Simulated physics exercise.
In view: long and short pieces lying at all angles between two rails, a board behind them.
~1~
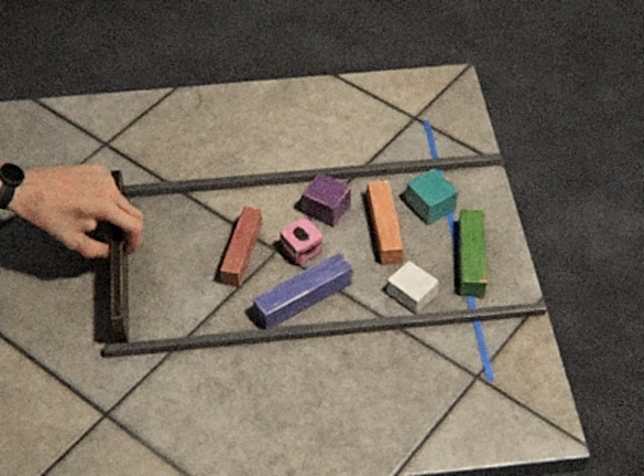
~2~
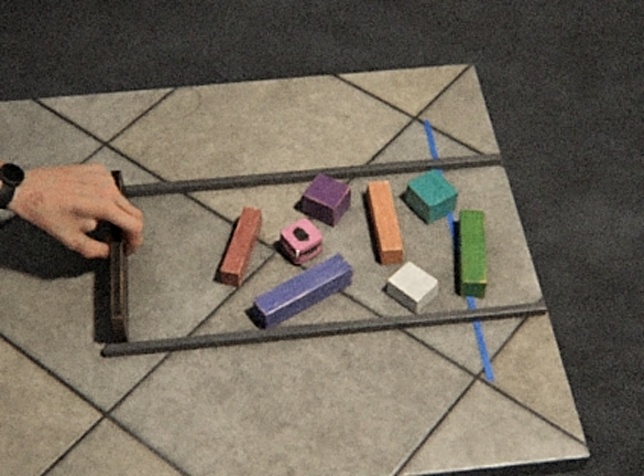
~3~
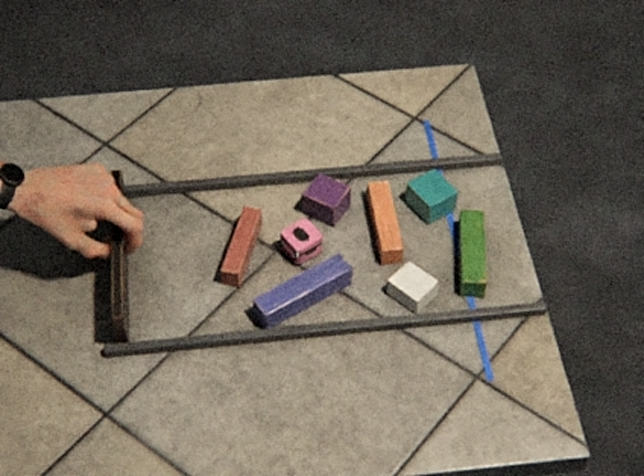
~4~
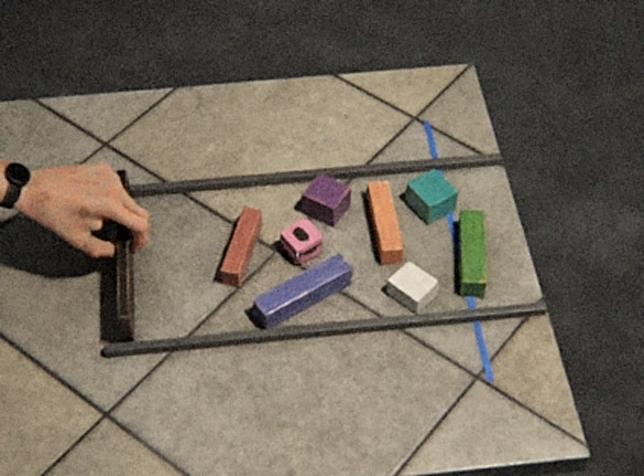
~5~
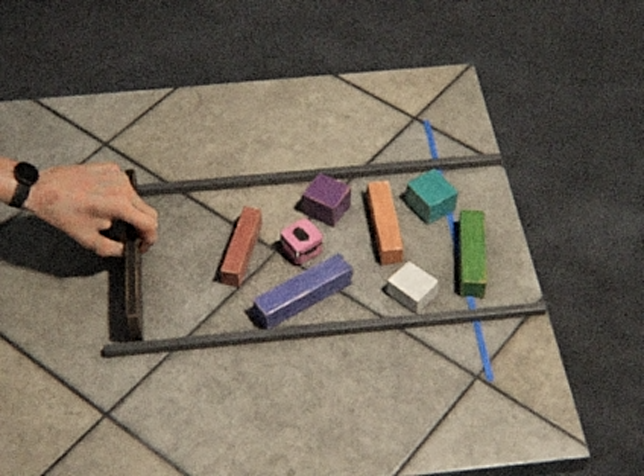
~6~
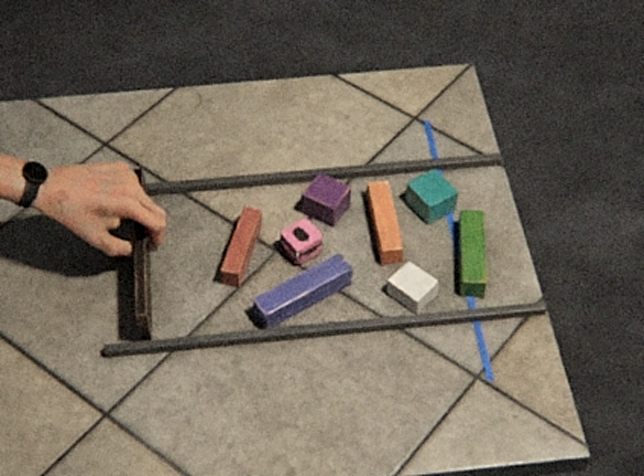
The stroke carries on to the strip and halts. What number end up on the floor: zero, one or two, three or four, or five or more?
In the end the number that fall off is one or two.
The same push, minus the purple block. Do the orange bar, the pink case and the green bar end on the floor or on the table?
The orange bar stays on, the pink case holds on, the green bar falls.
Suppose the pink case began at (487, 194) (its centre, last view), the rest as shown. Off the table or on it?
It drops off.
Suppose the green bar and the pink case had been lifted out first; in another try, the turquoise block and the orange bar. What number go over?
First 1, then 1.
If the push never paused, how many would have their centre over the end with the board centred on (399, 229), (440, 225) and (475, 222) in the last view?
Past the end: 0, 2 and 4.
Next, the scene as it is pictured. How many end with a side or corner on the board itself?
3 of them.
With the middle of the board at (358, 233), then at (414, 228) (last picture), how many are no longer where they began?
The counts are 7 and 8.
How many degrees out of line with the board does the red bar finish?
Near 0 degrees.
Early on, none off yet; green bar at rest near (472, 253); turquoise block at rest near (431, 197); white block at rest near (413, 287).
Finally, the number that fall off is one or two; lost, turquoise block and green bar.
